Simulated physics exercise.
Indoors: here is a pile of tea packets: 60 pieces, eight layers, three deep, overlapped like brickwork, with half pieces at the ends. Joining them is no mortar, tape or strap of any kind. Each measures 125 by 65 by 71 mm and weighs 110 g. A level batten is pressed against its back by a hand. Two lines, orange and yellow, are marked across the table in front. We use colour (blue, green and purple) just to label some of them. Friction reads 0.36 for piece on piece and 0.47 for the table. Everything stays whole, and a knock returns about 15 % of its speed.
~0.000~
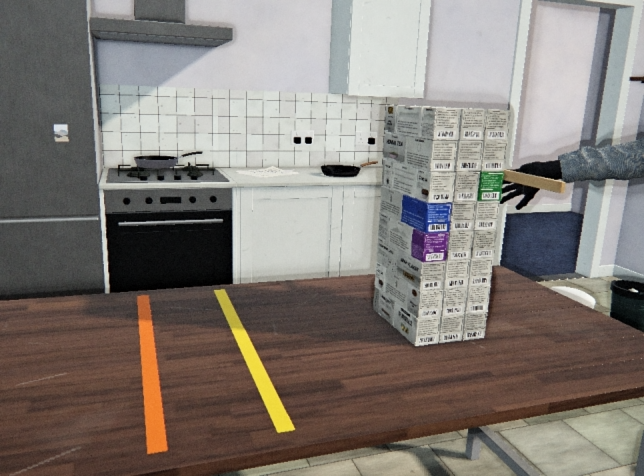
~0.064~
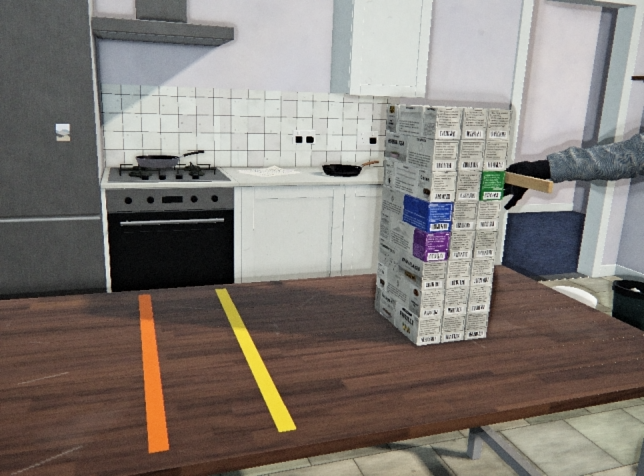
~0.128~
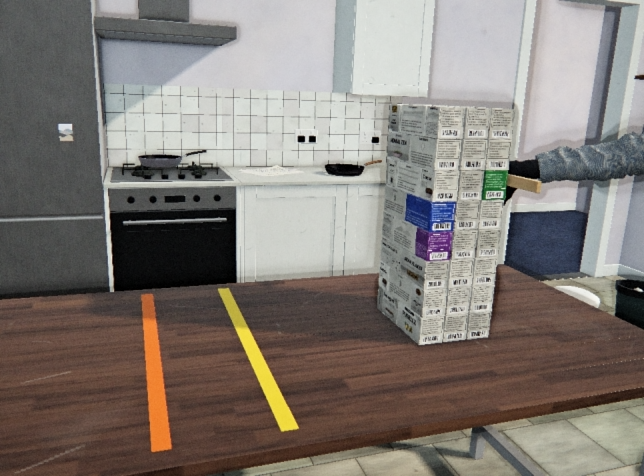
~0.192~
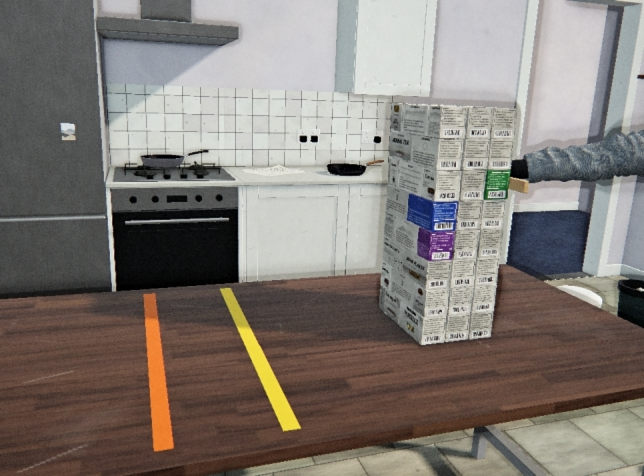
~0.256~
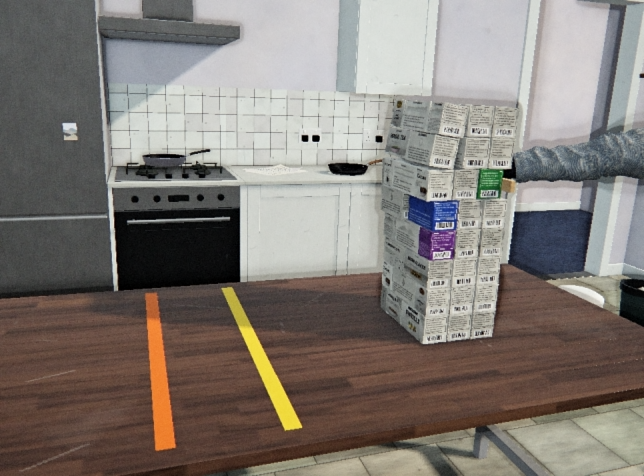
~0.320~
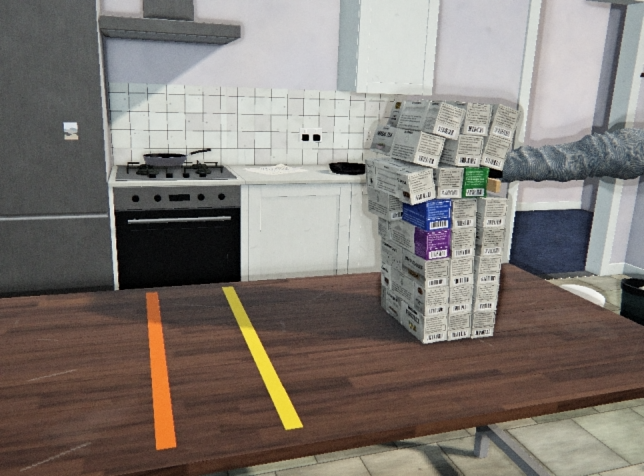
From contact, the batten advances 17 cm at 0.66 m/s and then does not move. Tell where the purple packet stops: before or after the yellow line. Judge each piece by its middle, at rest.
Shy of the line.
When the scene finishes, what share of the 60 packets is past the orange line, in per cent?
Result: Around 10 per cent.
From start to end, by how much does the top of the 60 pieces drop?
21 cm.
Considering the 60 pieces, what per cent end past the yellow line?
25 %.
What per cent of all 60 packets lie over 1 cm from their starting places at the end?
Answer: 80 %.
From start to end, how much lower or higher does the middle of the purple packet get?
At the end it is roughly 20 cm lower than at the start.
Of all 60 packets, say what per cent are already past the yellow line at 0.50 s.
By then 0 %.
After 0.50 s, none of the 60 packets past the yellow line, 48 disturbed; purple packet 25° from how it stood; blue packet 25° from how it stood.
After 0.76 s, 7 of the 60 packets past the yellow line; purple packet on its side; green packet on its side.
In the end (1.8 s), 15 of the 60 packets past the yellow line; purple packet on its side; blue packet on its side; green packet on its side. From the last view, middles, purple packet near (296, 337), blue packet near (234, 326).
